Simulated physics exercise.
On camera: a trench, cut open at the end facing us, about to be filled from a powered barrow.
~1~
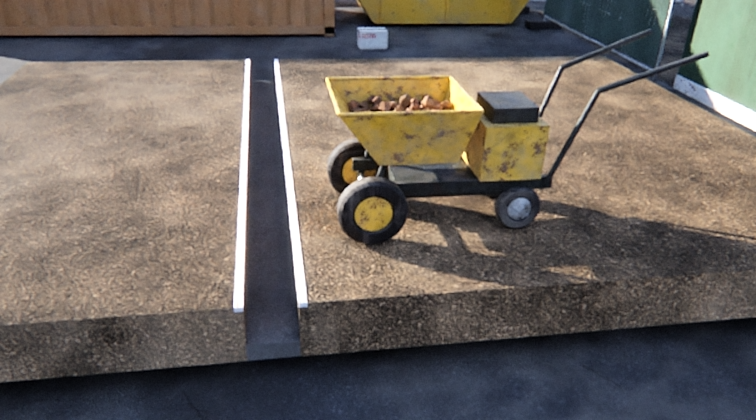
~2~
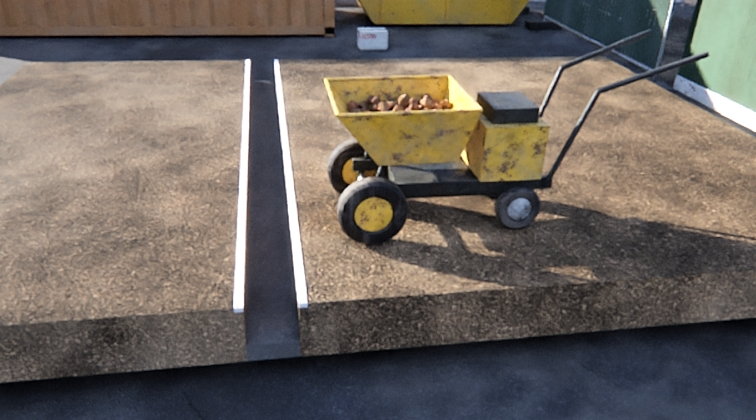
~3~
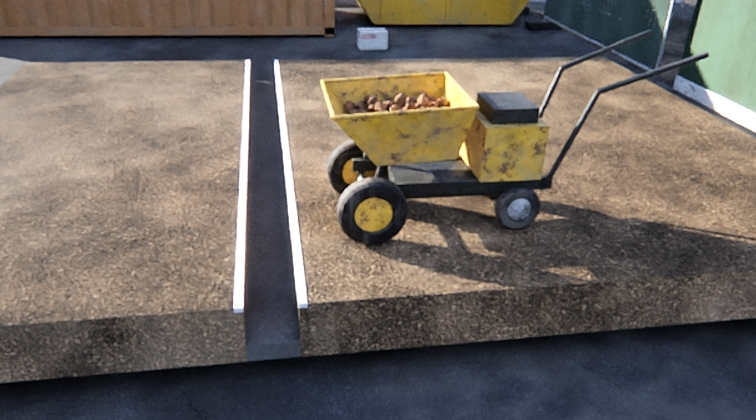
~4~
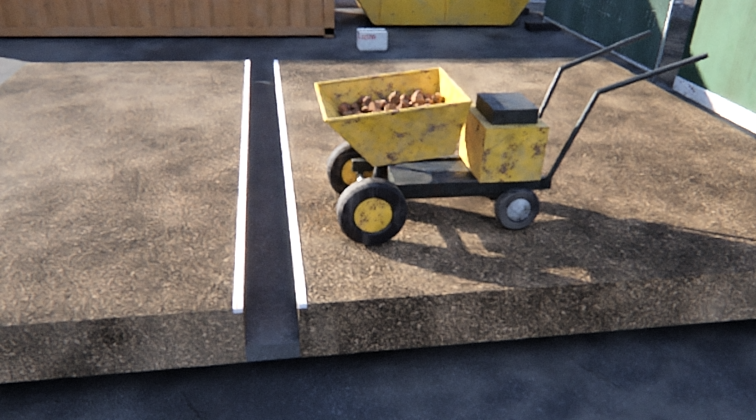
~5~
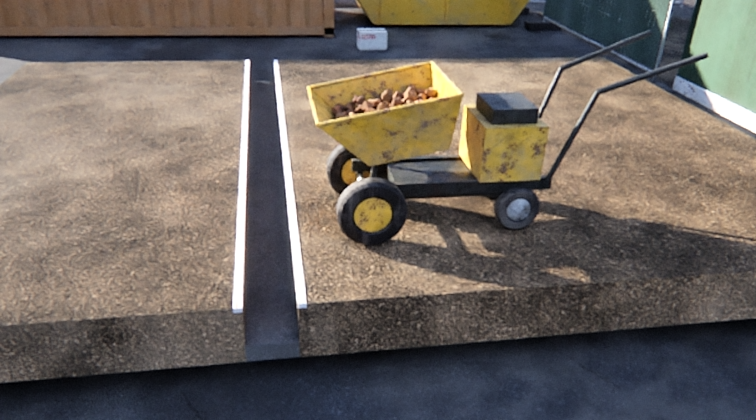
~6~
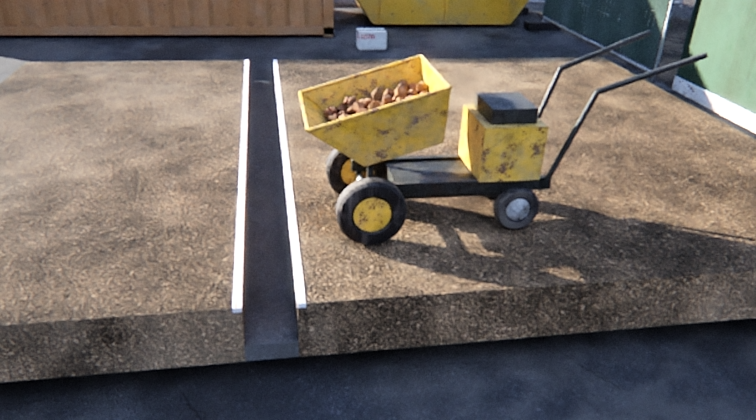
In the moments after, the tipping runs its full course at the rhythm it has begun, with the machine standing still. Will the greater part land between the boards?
The trench takes only the smaller part.
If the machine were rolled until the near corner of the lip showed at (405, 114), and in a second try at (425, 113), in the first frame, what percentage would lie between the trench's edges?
Roughly 80 per cent, and 60 per cent.
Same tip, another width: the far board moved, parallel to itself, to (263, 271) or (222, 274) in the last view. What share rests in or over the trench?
The first gives 0 %, the second 60 %.
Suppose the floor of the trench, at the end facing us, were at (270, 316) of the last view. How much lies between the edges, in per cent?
Close to 30 per cent.
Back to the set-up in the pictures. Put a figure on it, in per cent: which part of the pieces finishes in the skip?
Near 0 %.
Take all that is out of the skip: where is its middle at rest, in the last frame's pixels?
At about (216, 222).
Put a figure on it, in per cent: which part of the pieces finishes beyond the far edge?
Roughly 70 in a hundred.
Shortly afterwards, skip tipped steeply; the whole lot in the skip.
Next, skip tipped right over; the bulk in the skip; only a few in or heaped over the trench; a little beyond it; only a few falling.
Some moments later, skip tipped right over; a little in the skip; near a quarter in or heaped over the trench; near two thirds beyond it.
In the end, skip tipped right over; near a third in or heaped over the trench; near two thirds beyond it.
